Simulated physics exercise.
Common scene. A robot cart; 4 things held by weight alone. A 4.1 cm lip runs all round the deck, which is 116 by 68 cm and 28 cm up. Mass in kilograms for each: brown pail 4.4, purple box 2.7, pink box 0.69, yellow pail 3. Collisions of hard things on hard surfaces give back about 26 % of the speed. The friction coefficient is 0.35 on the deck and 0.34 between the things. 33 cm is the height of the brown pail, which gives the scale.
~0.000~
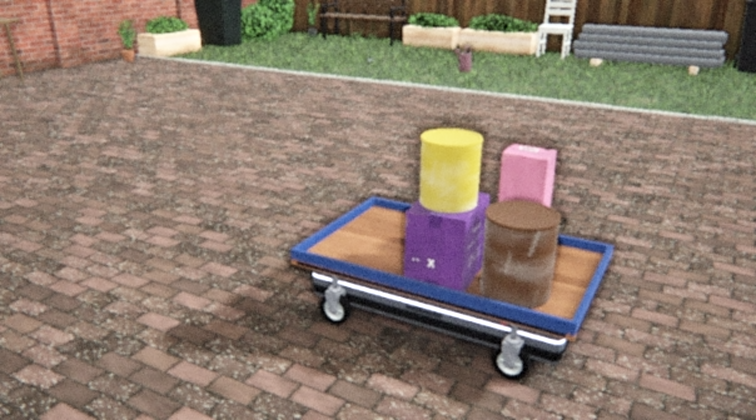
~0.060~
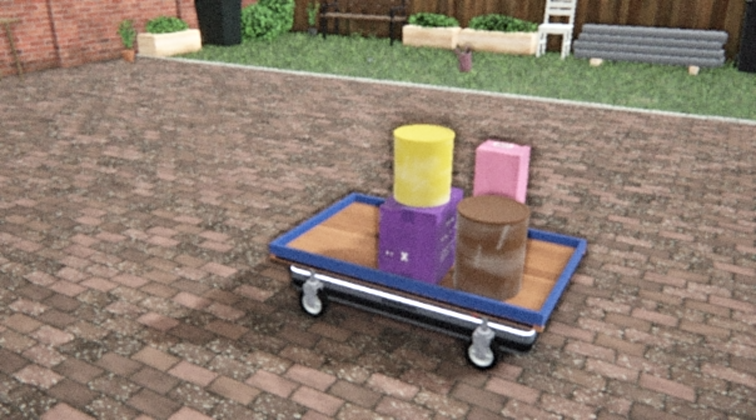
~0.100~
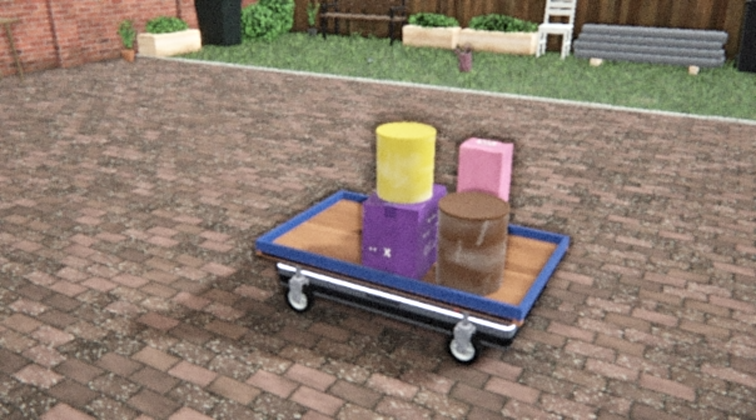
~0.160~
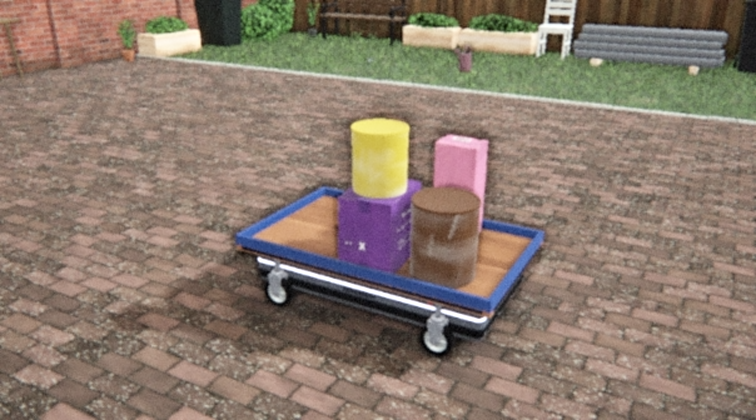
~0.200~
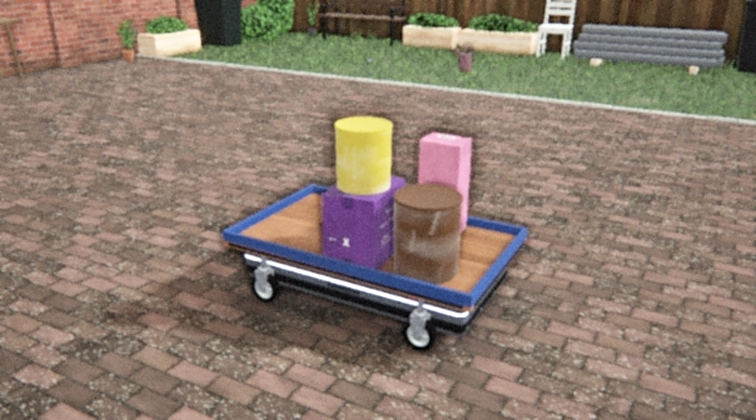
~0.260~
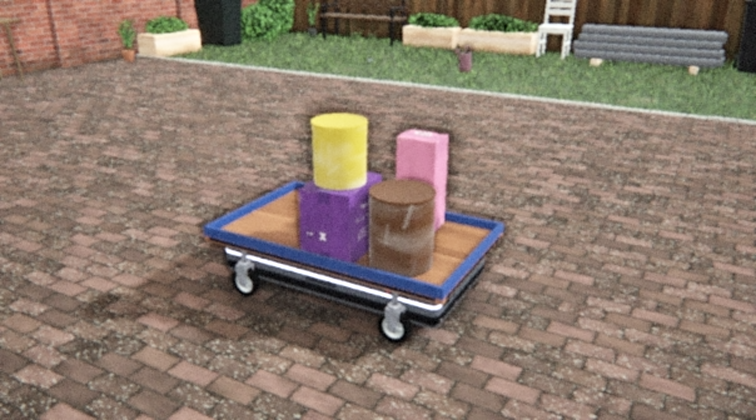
On a brick-paved yard, a wheeled cart carrying a yellow pail on a purple box, a brown pail and a pink box rolls left.
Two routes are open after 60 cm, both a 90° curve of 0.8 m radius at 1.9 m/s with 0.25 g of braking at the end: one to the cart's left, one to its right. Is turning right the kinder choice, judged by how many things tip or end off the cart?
Go starboard.
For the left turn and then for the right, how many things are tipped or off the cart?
Turning left 2, turning right 1.
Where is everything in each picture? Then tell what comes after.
The first frame shows cart 0 cm along; brown pail (519, 254); purple box (447, 238).
The second frame shows cart 11 cm along; pink box (500, 196); yellow pail (423, 166).
The third frame shows cart 19 cm along; pink box (483, 193); yellow pail (405, 163).
The fourth frame shows cart 30 cm along; pink box (459, 189); yellow pail (380, 158).
The fifth frame shows cart 38 cm along; pink box (444, 186); yellow pail (364, 156).
The sixth frame shows cart 49 cm along; brown pail (402, 228); purple box (342, 215).
Turning left. At 0.66 s, cart 125 cm along, turned 36°; purple box slid 17 cm near (191, 202); brown pail slid 4 cm near (258, 210); pink box leaning 17°.
After 0.96 s, cart 182 cm along, turned 77°; pink box and yellow pail now off the cart; purple box leaning 15° near (47, 224); brown pail slid 11 cm near (144, 227).
After 1.46 s, cart 264 cm along, turned 90°; purple box slid 31 cm; brown pail slid 16 cm.
By the end (2.4 s), off the cart, pink box and yellow pail; not toppled but over 10 cm from the start, brown pail and purple box.
Turning right instead, yellow pail tipped over or off the cart, 1 of 4 in all.
